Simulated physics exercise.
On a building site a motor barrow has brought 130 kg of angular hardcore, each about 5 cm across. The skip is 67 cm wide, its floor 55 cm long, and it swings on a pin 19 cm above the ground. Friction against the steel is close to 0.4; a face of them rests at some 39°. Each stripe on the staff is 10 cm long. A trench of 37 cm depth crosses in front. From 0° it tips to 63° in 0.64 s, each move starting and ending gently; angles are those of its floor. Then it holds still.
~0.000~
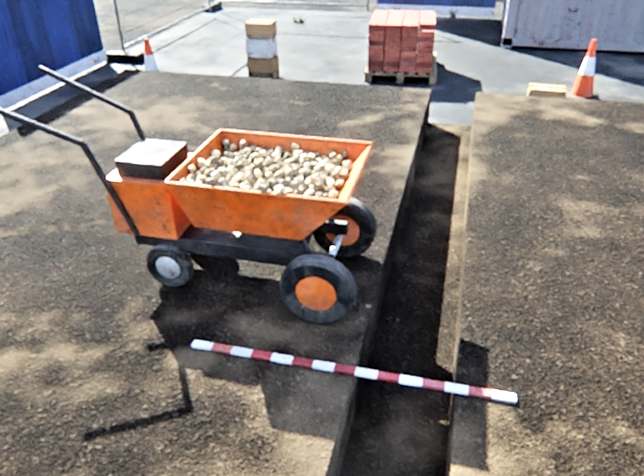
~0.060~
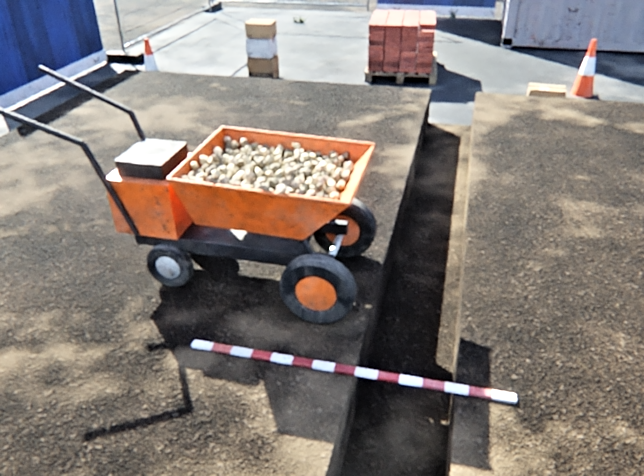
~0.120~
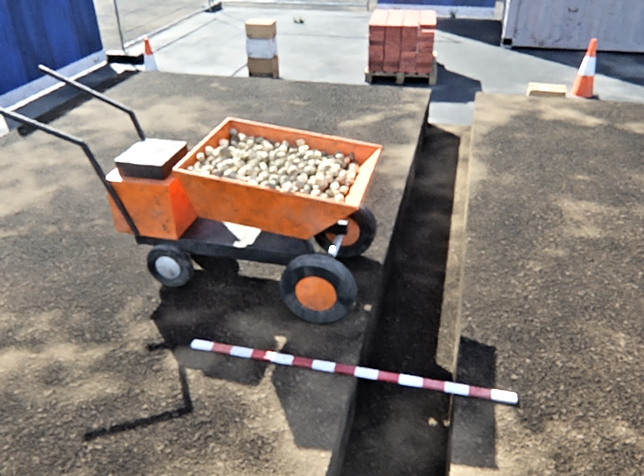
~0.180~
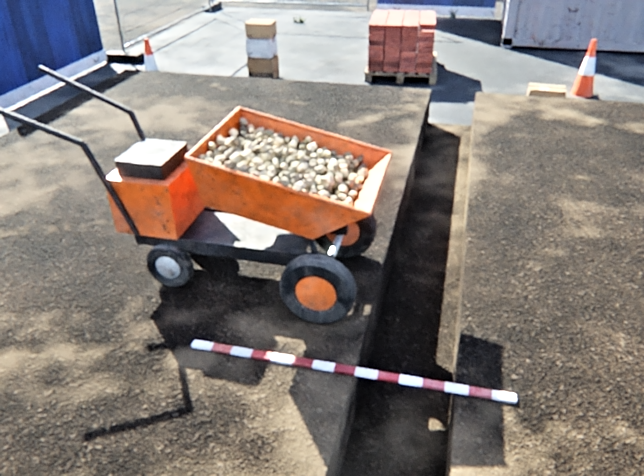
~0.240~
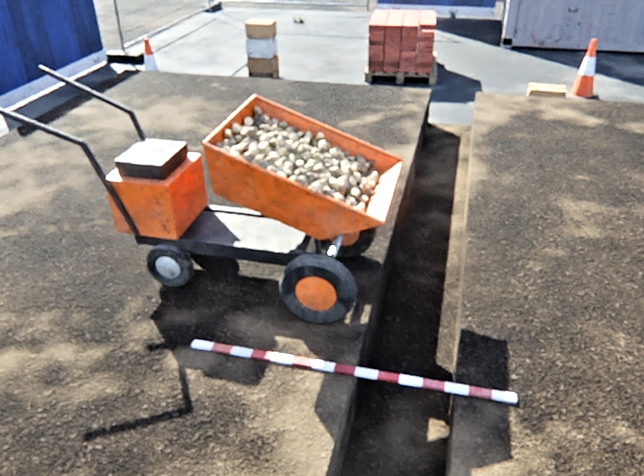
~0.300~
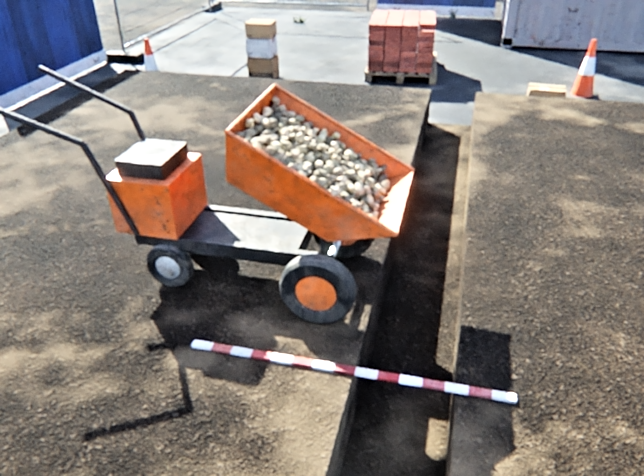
An orange motor barrow with black handles and wheels stands on dark, gritty ground in a sunlit building yard, viewed from above at an angle. Pale stones fill its skip, a red-and-white staff lies across a narrow trench at right, and bricks, cones and blue panels sit behind. The skip's left end rises steadily as its lip swings right and downward, while the barrow and camera stay still.
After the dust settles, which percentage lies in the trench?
Some 29 per cent of it.
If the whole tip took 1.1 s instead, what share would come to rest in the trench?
In that case some 45 per cent.
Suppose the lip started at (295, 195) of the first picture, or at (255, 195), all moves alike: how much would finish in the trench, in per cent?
Near 70 per cent from the first place, 70 from the second.
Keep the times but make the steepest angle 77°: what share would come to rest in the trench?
In that case some 35 per cent.
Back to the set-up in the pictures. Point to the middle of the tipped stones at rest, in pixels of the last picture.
Near (486, 305).
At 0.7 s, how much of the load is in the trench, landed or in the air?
About 10 per cent by then.
After 0.5 s the floor is at 53°; 100 % in the skip; the foremost stones are at (411, 237).
After 0.7 s the floor is at 63°; 84 % in the skip, 11 % in the trench, 5 % past the trench; the foremost stones are at (489, 306).
After 1.1 s the floor is at 63°; 36 % in the skip, 13 % in the trench, 51 % past the trench; the foremost stones are at (613, 332).
After 3.0 s the floor is at 63°; 21 % in the skip, 29 % in the trench, 49 % past the trench; the foremost stones are past the picture's edge.
